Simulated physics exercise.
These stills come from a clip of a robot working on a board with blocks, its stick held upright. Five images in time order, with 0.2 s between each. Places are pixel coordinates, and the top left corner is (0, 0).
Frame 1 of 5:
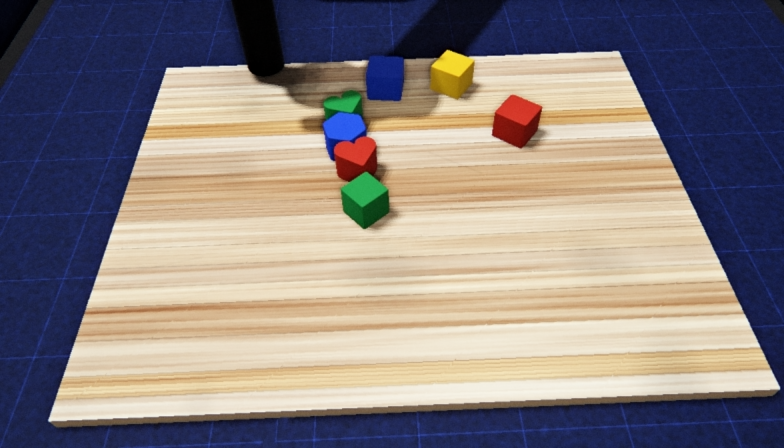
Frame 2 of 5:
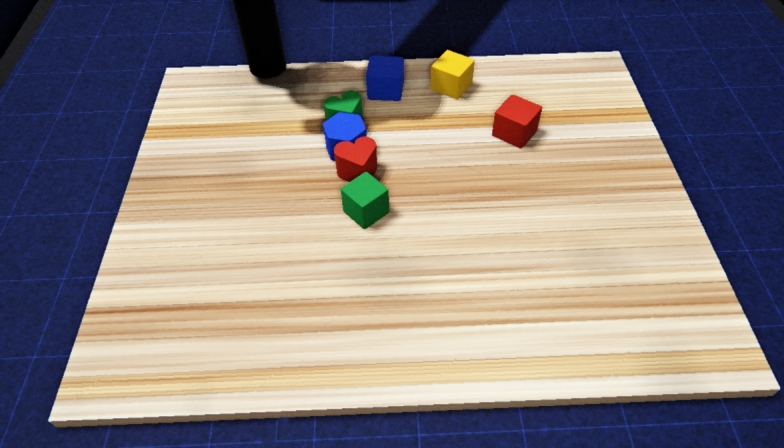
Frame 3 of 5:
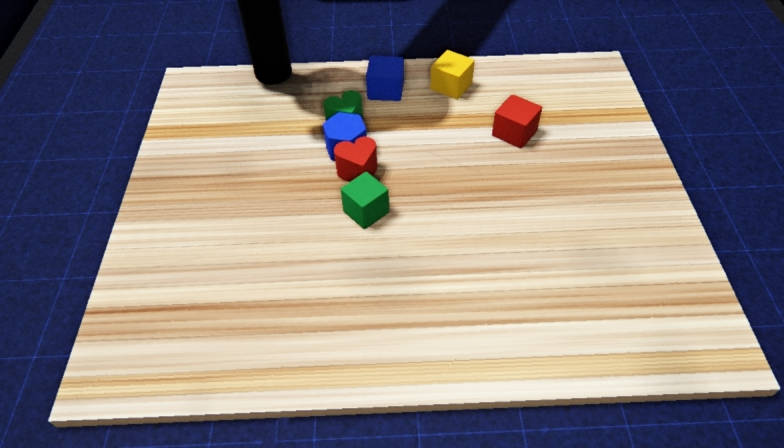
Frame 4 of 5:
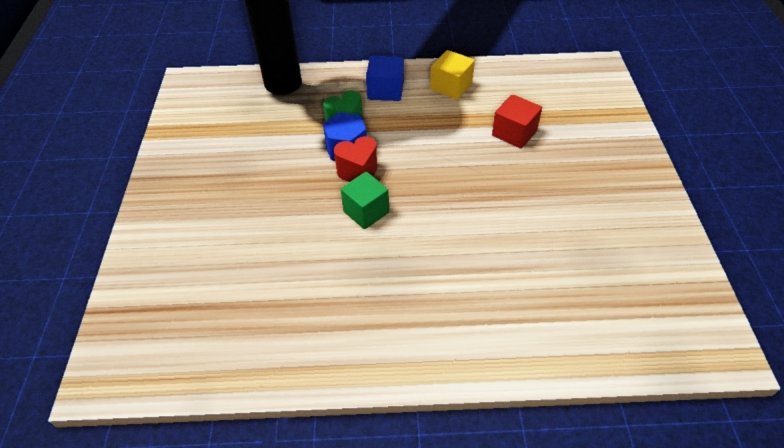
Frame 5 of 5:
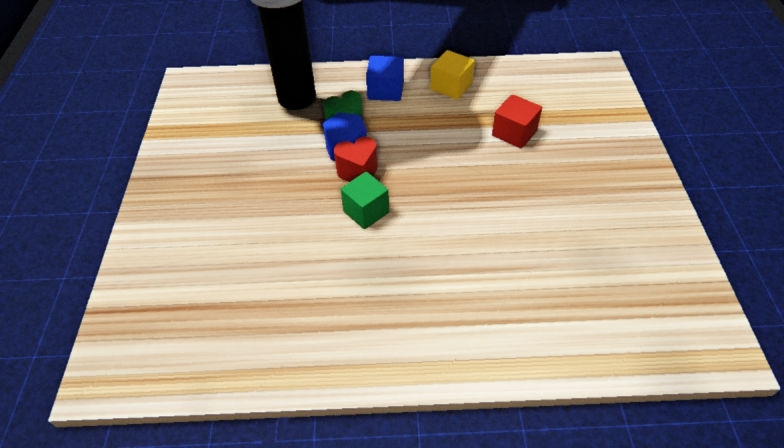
We see a black cylindrical stick at the upper left of a wooden board move slightly down and to the right, nearing a green heart block, while the blue, red, green and yellow blocks all stay still.
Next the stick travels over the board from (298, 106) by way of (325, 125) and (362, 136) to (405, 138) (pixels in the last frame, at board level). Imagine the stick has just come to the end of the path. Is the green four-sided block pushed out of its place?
Yes, that is how it ends up.
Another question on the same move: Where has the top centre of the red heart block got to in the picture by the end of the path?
It should be at (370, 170) by then.
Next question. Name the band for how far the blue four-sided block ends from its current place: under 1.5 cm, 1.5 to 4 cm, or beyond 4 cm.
I'd go with under 1.5 cm for this block.
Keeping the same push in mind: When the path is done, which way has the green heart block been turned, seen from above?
The green heart block rotates counterclockwise.
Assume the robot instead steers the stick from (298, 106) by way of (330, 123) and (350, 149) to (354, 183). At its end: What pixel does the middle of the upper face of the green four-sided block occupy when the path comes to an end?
It comes to (372, 224).
What follows on the original path. One third of the way, stick at (324, 118); green heart block at (360, 103), turned 30° anticlockwise.
Two thirds of the way, stick at (363, 129); green heart block at (392, 102), turned 95° anticlockwise; blue hexagon at (367, 140), turned 40° clockwise; red heart block at (367, 167); green four-sided block at (364, 201).
At the end, stick at (405, 130); green heart block at (424, 96), turned 120° anticlockwise; blue hexagon at (383, 143), turned 65° clockwise; red heart block at (370, 170), turned 20° clockwise; green four-sided block at (362, 205); blue four-sided block not moved.
